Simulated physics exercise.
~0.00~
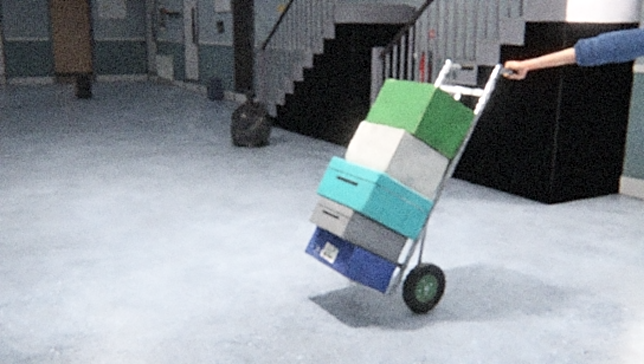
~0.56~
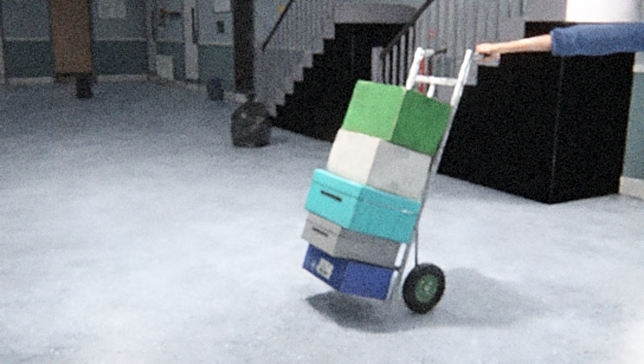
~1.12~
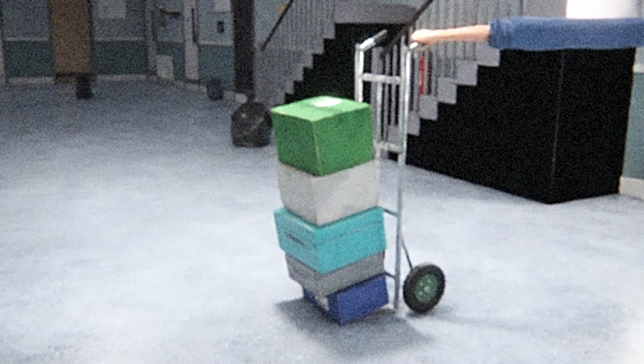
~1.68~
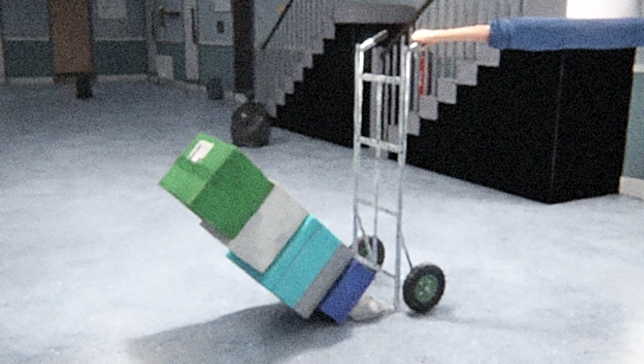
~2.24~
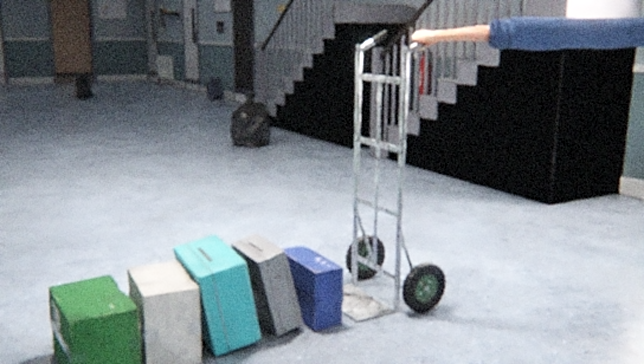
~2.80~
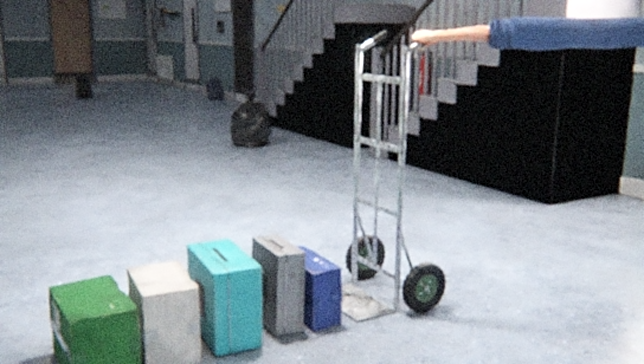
An arm in a blue sleeve swung a tilted sack truck stacked with five boxes upright, and the whole stack tipped forward off it to the left, ending in a row on the floor from the green parcel to the blue box.
